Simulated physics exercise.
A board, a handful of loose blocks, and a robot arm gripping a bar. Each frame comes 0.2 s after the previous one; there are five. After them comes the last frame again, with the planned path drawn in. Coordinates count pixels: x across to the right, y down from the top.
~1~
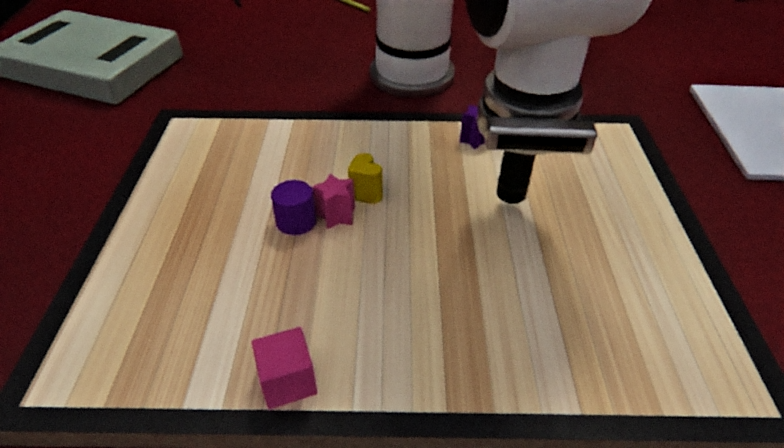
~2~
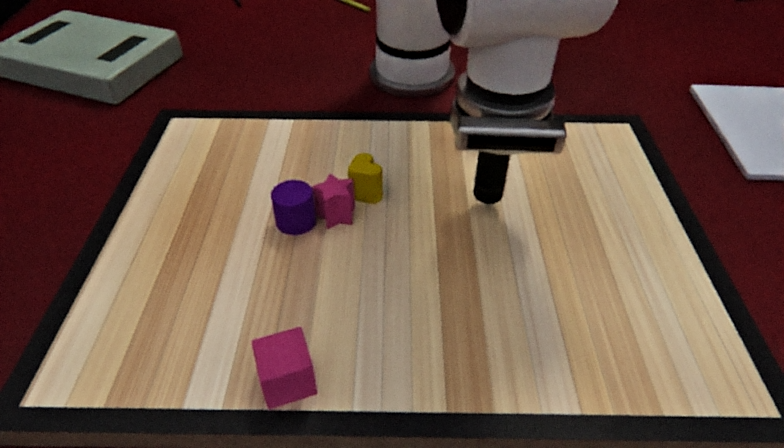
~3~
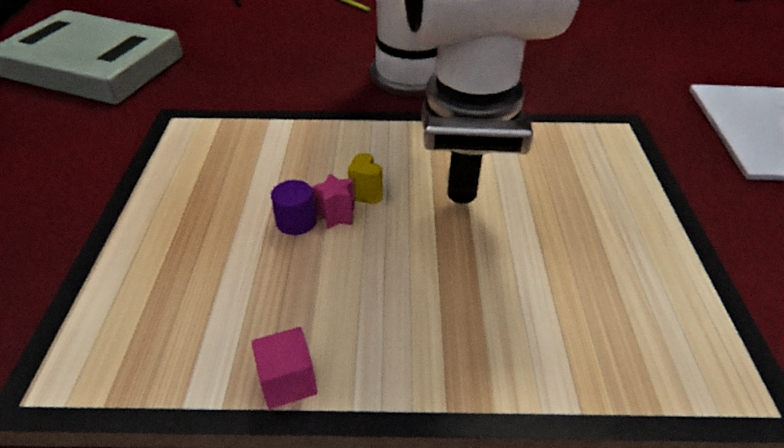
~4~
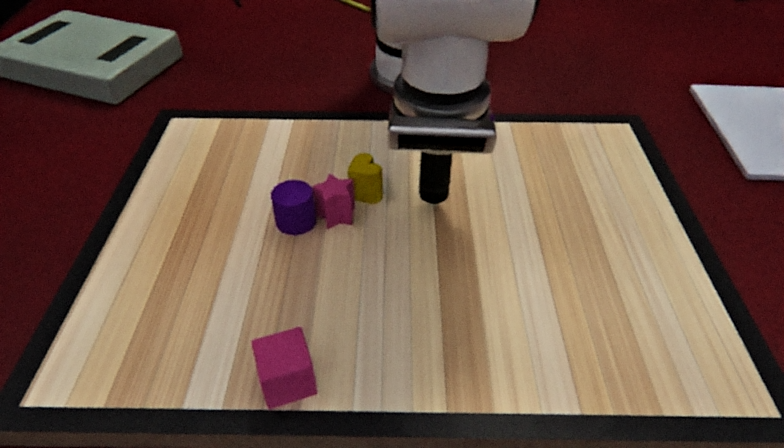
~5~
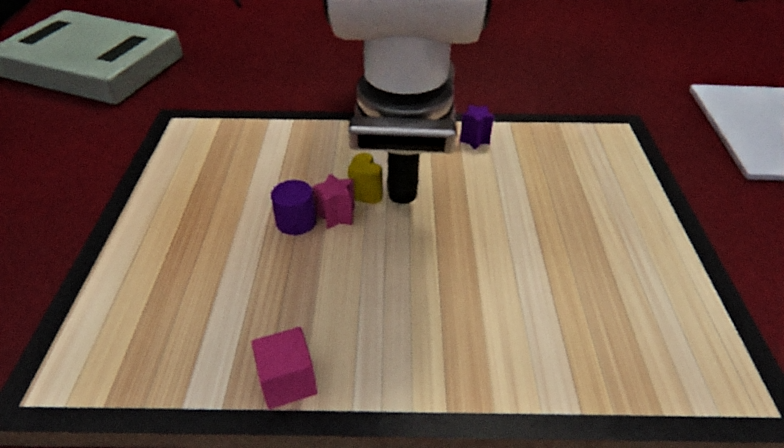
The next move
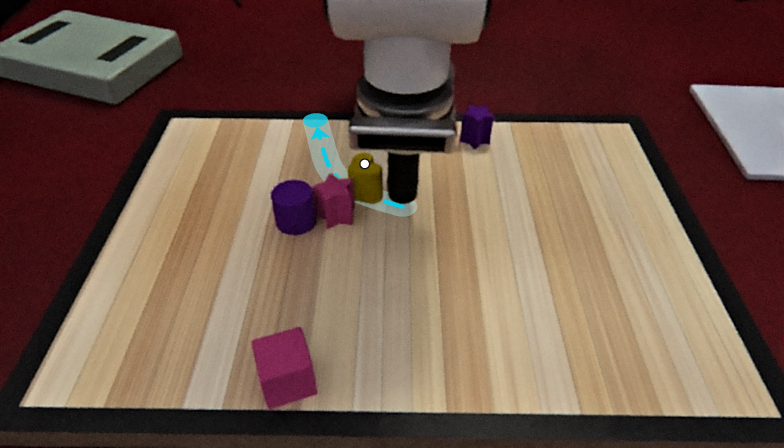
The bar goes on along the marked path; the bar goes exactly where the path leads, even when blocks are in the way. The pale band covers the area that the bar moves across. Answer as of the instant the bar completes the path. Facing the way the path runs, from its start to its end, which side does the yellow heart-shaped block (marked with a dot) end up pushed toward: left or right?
Gets pushed left.
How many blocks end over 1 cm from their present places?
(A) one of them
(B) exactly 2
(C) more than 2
My pick is A.
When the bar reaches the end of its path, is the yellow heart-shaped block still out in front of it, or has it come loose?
By the time the path ends, the yellow heart-shaped block has slid off to the side or behind.
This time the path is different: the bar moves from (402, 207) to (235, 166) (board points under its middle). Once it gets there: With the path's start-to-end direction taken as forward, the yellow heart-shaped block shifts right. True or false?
The statement is correct.
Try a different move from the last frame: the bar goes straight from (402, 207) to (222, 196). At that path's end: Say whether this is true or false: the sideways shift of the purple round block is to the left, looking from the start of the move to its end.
That is true.
The line goes from (402, 207) through (347, 186) and (324, 152) to (315, 120); the dot is on the yellow heart-shaped block.
On the path given first. One third of the way, bar (346, 174); yellow heart-shaped block (321, 143), turned 20° clockwise.
Two thirds of the way, bar (323, 141); yellow heart-shaped block (290, 121), turned 35° anticlockwise.
At the end, bar (314, 109); pink star unmoved; yellow heart-shaped block (287, 117), turned 75° anticlockwise.
